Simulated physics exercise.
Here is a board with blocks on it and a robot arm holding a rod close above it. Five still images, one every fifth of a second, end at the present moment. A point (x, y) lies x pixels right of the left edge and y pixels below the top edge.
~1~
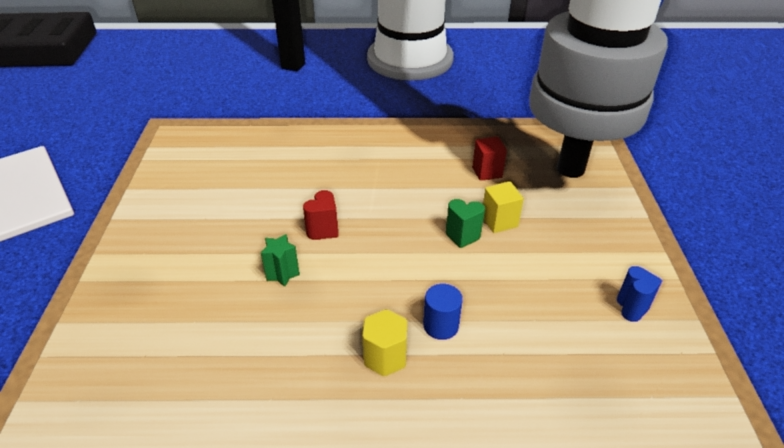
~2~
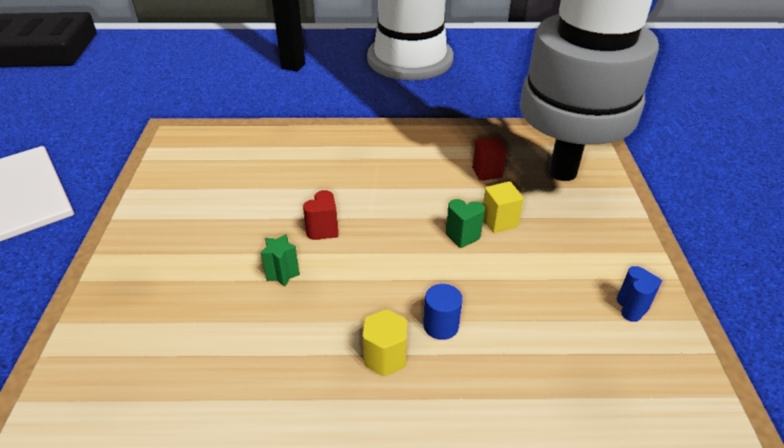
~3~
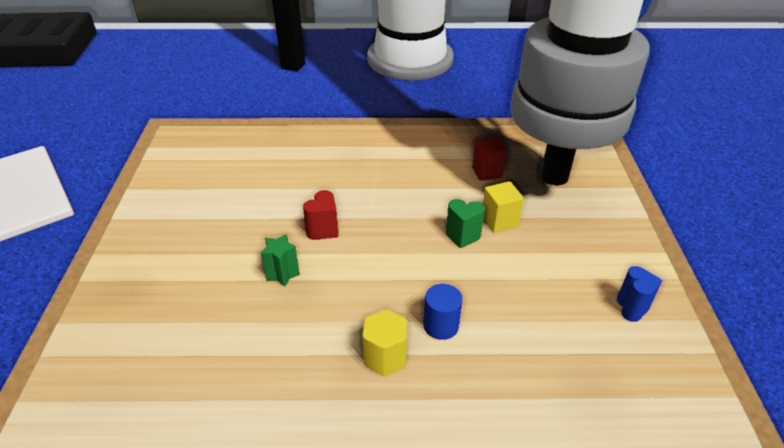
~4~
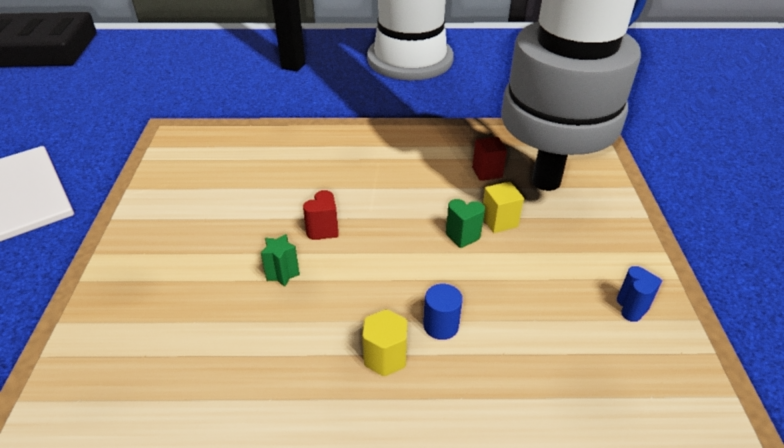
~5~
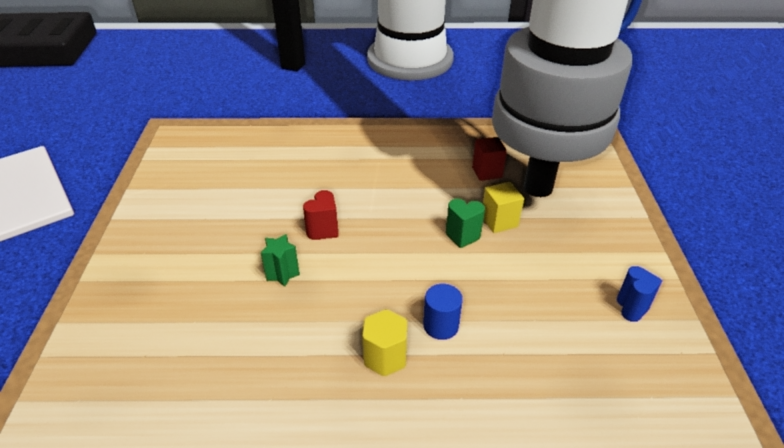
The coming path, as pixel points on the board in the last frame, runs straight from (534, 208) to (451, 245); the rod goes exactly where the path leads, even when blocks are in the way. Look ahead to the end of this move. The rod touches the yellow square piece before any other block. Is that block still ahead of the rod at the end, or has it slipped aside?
I'd say the yellow square piece is still out in front of the rod at the end.
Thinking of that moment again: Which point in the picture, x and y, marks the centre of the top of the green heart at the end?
Around (398, 230).
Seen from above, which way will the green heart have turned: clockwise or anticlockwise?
From the top: Clockwise.
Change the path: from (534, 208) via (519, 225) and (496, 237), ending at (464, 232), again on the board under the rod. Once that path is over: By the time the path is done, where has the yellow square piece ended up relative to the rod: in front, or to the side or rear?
I think the rod keeps pushing the yellow square piece along right to the end.
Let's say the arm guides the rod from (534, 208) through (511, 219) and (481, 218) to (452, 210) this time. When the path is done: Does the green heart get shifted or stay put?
From what I can tell, it won't keep its place.
What follows on the original path. One third of the way, rod at (511, 201); green heart at (460, 210), turned 15° clockwise; yellow square piece at (488, 201).
Two thirds of the way, rod at (482, 213); green heart at (431, 221), turned 45° clockwise; yellow square piece at (460, 216), turned 20° anticlockwise.
At the end, rod at (453, 226); green heart at (398, 230), turned 55° clockwise; red square piece unmoved; yellow square piece at (428, 228), turned 15° anticlockwise.
